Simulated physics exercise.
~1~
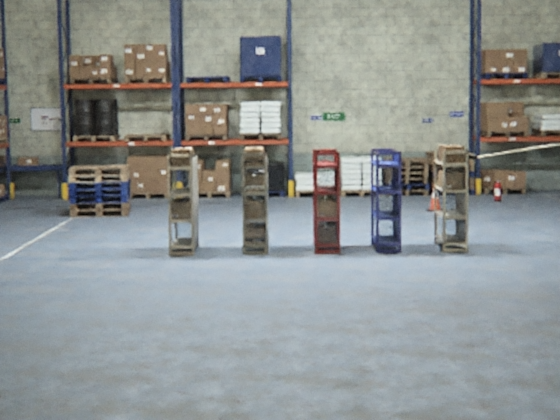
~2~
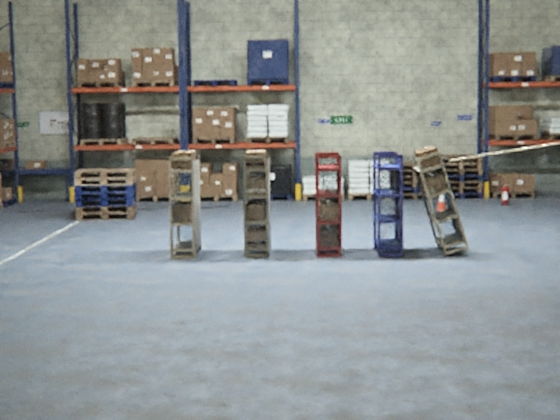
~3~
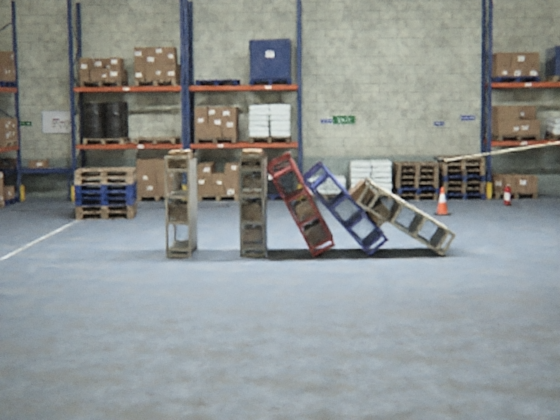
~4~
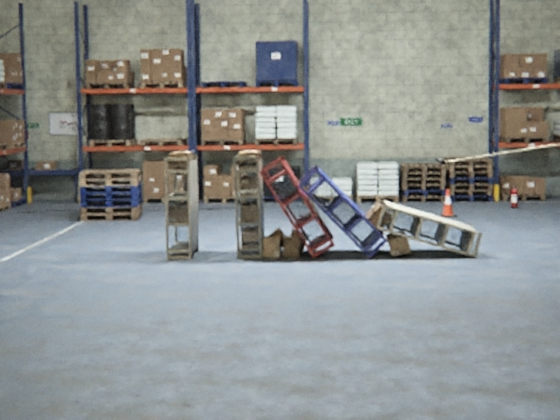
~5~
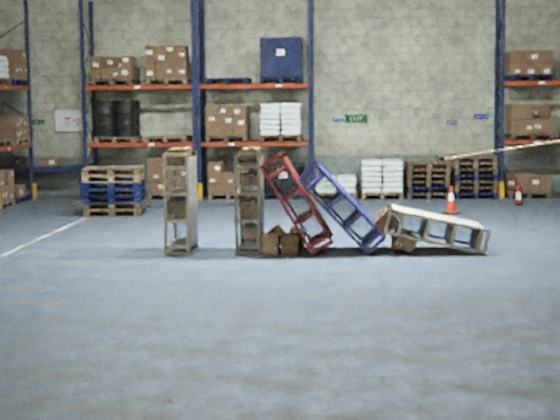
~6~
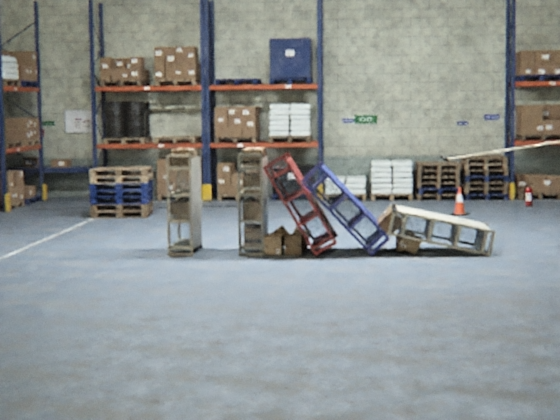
Shelf units topple leftward until the red one leans over spilt cartons, leaving two standing.
